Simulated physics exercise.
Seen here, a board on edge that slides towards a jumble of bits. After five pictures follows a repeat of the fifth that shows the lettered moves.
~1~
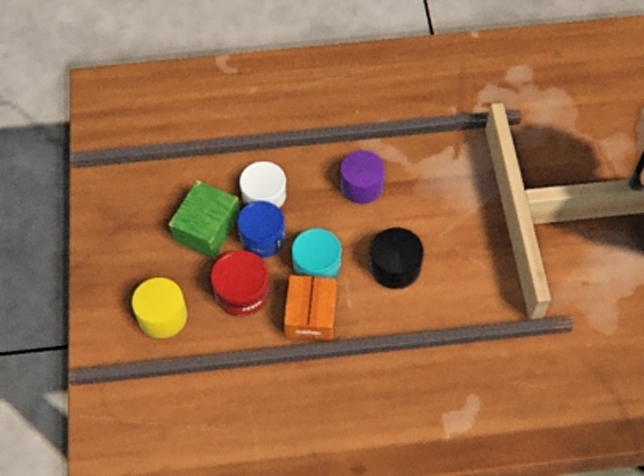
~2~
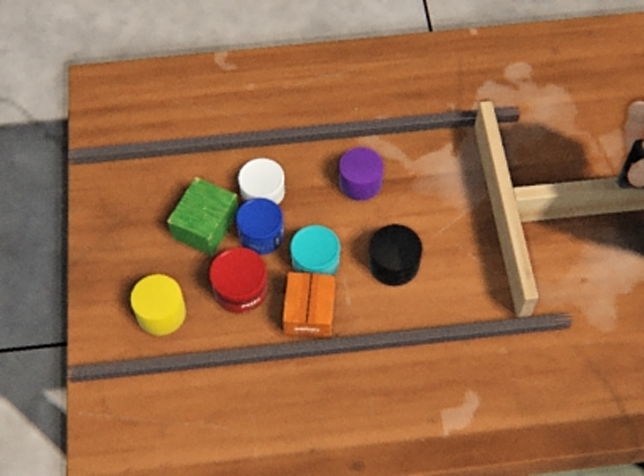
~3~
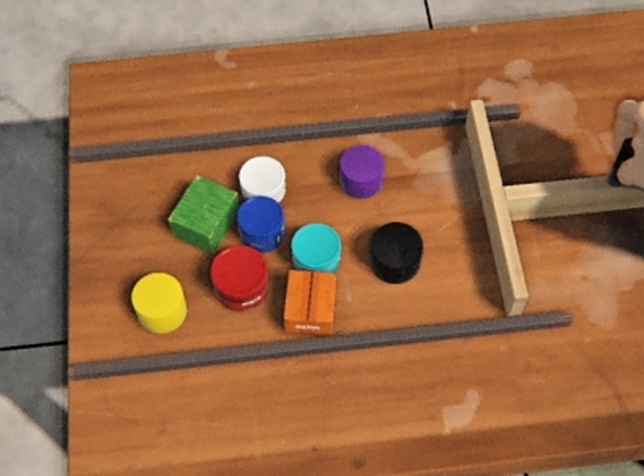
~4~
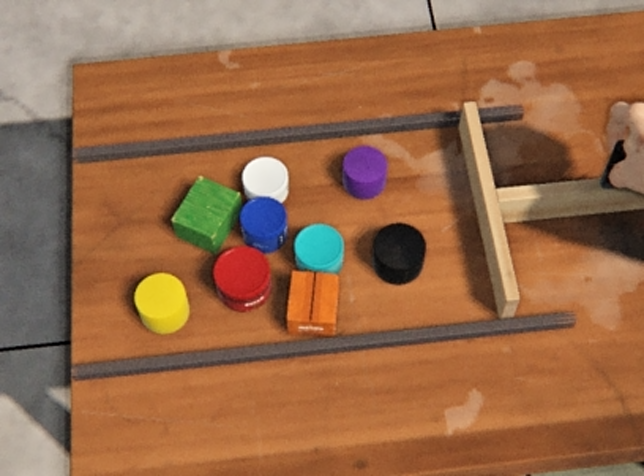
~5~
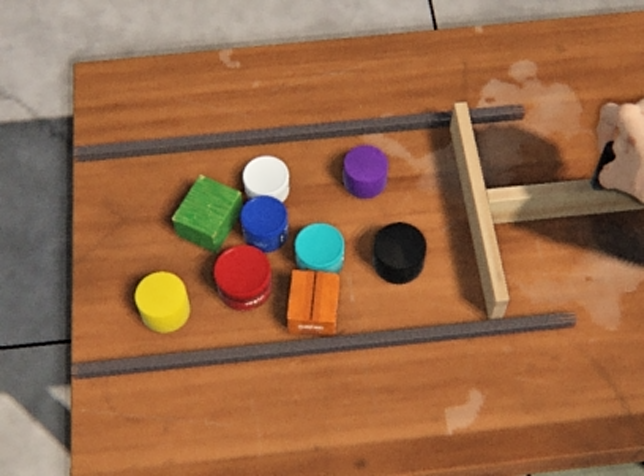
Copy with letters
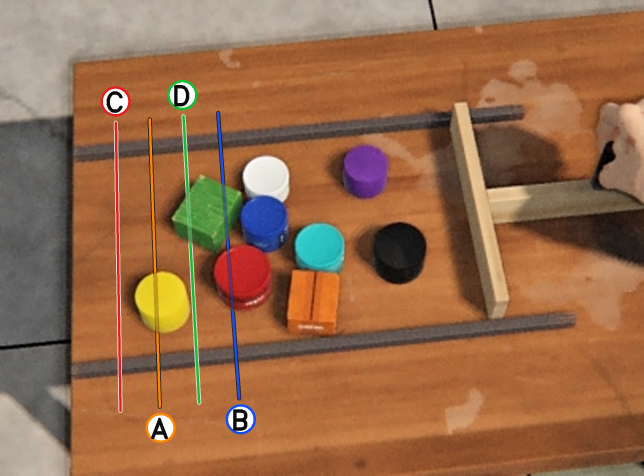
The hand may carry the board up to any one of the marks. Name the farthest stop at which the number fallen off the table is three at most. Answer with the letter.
No farther than A.
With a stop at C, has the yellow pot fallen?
Yes.
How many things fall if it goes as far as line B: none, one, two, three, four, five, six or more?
The count is none.
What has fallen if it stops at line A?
The yellow pot.
On the marked copy, A at (154, 252); B at (228, 245); C at (118, 256); D at (191, 249).
With A. Early on, board (364, 207); orange box (310, 307); blue tub (259, 222).
Further on, board (247, 219); yellow pot (128, 332); green block (155, 205).
At the end, board (154, 228); yellow pot over the edge; green block (77, 209); one fallen.
As for the rest, B is within the limit but short; C drops four; D is within the limit but short.
